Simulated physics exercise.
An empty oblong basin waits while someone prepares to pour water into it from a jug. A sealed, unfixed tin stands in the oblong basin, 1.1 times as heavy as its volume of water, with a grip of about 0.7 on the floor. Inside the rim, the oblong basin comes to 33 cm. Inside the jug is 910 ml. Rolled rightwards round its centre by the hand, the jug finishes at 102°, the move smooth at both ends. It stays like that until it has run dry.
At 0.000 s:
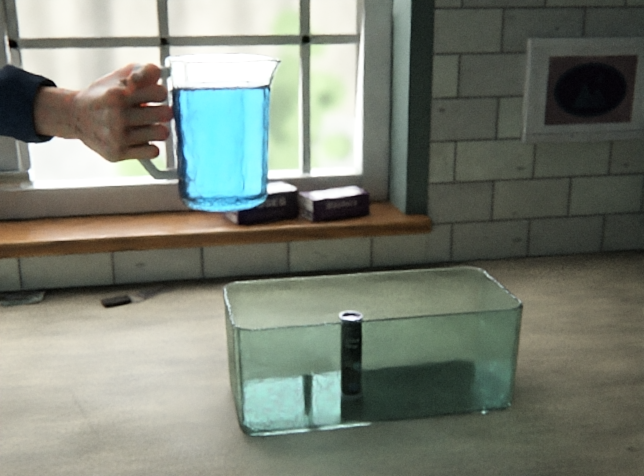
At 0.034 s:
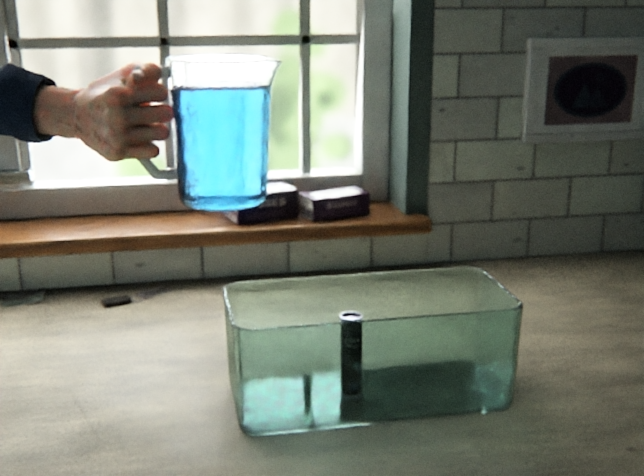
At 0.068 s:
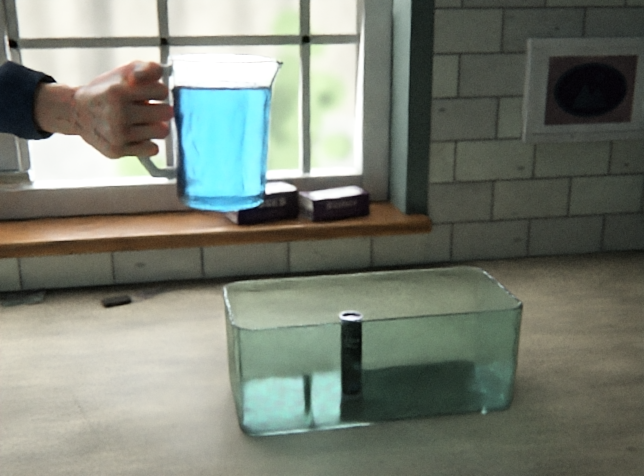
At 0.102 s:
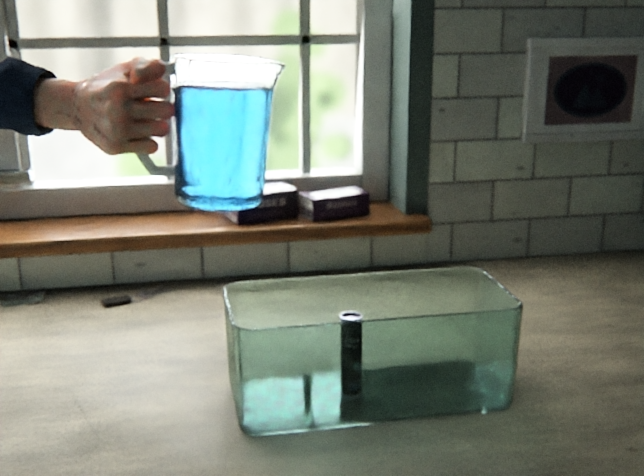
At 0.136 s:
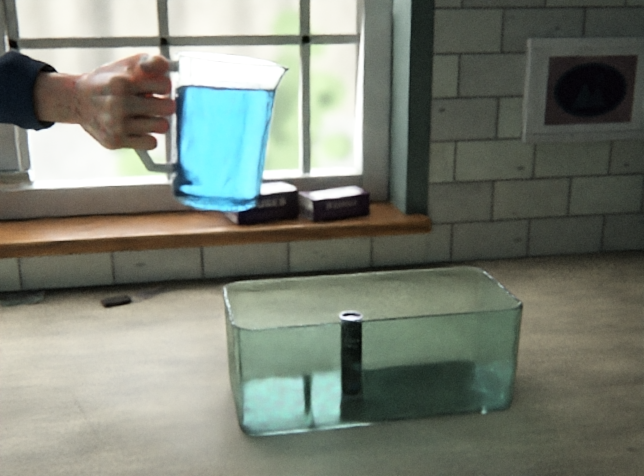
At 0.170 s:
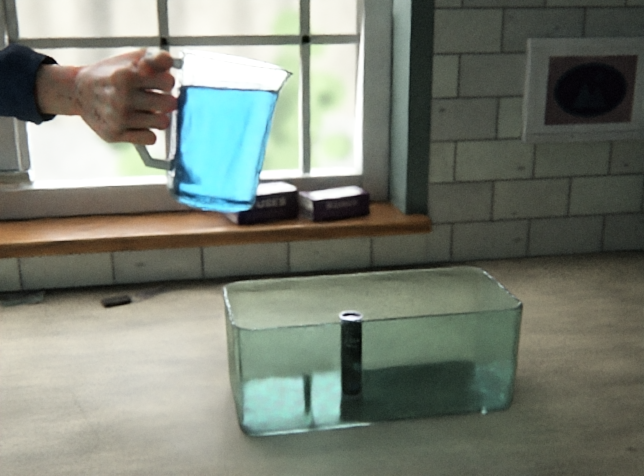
Glass jug of blue liquid, held by a hand at a window, tilting slightly rightwards above an empty oblong glass basin.
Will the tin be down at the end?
No.
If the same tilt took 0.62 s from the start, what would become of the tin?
Outcome - the tin remains standing.
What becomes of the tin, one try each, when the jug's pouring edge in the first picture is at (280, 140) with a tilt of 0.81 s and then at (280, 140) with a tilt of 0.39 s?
Try 1: Tipped over; try 2: Tipped over.
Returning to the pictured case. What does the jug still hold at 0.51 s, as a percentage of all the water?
Portion remaining: Approx. 86 per cent.
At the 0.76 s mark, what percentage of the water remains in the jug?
I'd say some 42 per cent remains.
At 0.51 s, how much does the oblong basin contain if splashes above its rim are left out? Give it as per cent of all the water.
Some 0 per cent.
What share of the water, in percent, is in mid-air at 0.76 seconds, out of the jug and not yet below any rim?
Roughly 28 %.
By 0.51 s the tilt is 72° and 86 per cent is still to pour; the tin stands where it began.
By 0.76 s the tilt is 101° and 42 per cent is still to pour; the tin stands where it began.
By 1.02 s the tilt is 102° and 8 per cent is still to pour; the tin stands where it began.
By 1.31 s the tilt is 102° and 1 per cent is still to pour; the tin stands where it began.
At rest the tin stands where it began.
